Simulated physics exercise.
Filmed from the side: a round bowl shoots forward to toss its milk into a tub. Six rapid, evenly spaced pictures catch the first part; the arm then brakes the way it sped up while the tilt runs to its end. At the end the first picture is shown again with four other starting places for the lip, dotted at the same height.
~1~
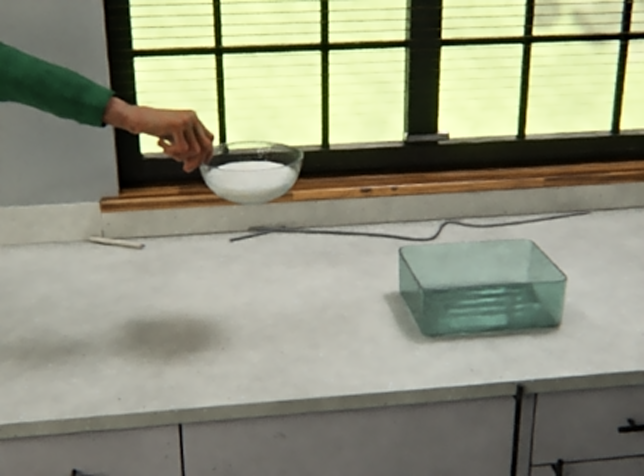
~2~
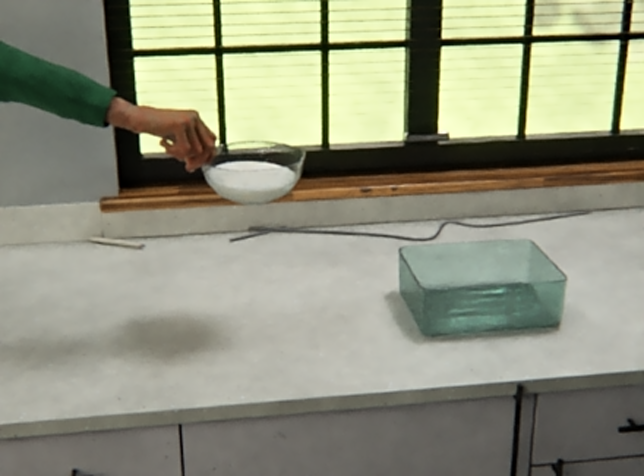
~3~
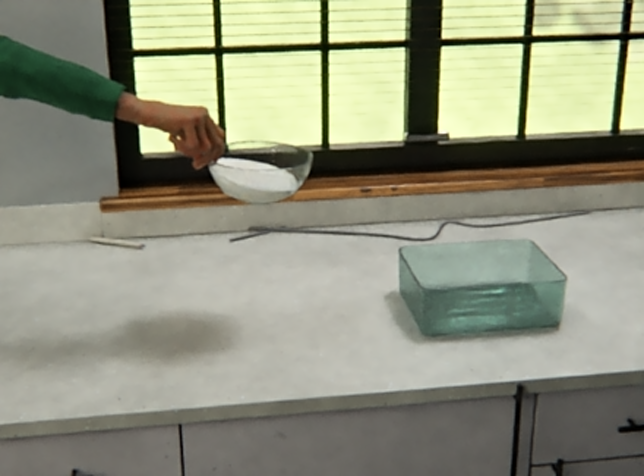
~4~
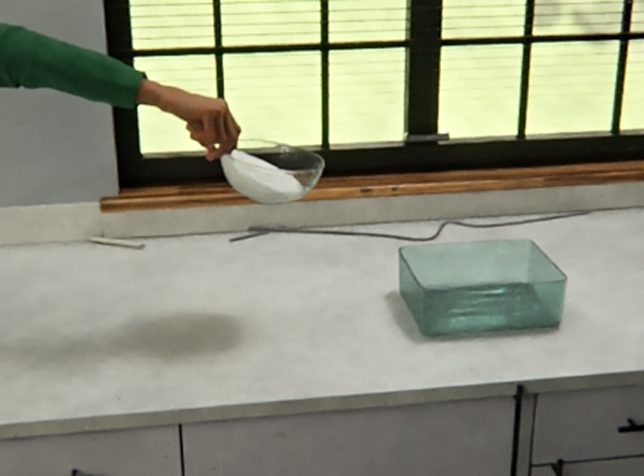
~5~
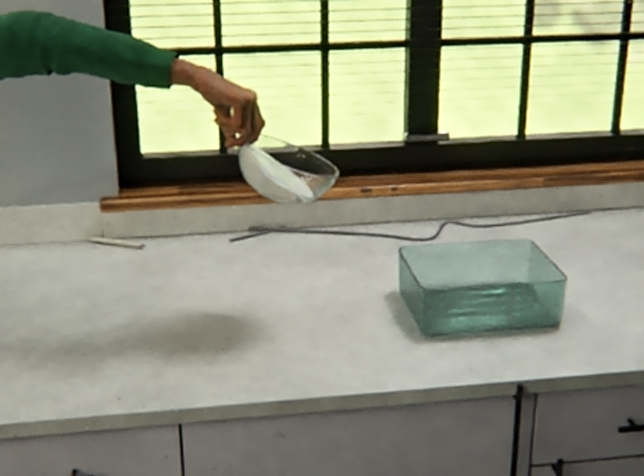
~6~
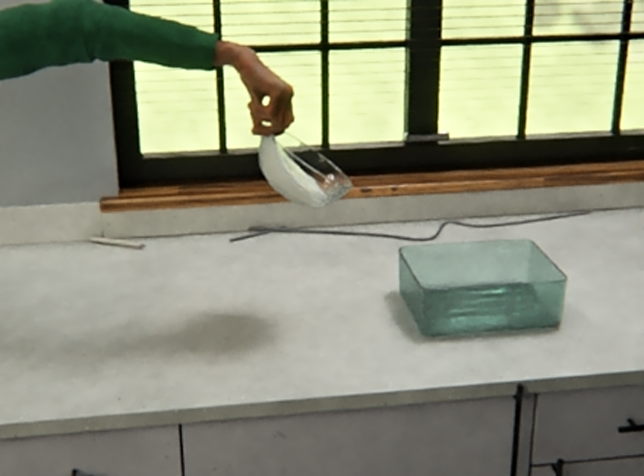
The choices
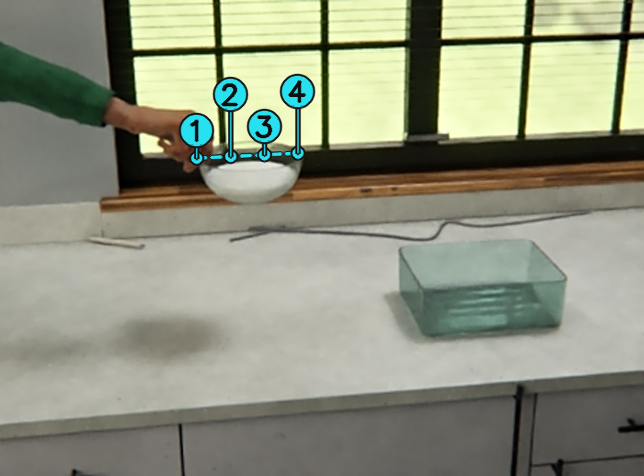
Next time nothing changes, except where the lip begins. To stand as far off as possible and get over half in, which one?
3 is the one.
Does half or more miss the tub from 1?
Yes, it does.
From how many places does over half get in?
Two of them.
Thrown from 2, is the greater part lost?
Yes, that goes wrong.
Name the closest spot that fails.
That would be 2.
On the marked copy, 1 at (196, 158); 2 at (230, 156); 3 at (264, 154); 4 at (297, 153).
Choosing 1, about 0 % lands in the tub, 96 % falls short and 4 % goes beside or beyond.
Choosing 2, about 21 % lands in the tub, 72 % falls short and 7 % goes beside or beyond.
Choosing 3, about 63 % lands in the tub, 23 % falls short and 15 % goes beside or beyond.
Choosing 4, about 70 % lands in the tub, 7 % falls short and 23 % goes beside or beyond.
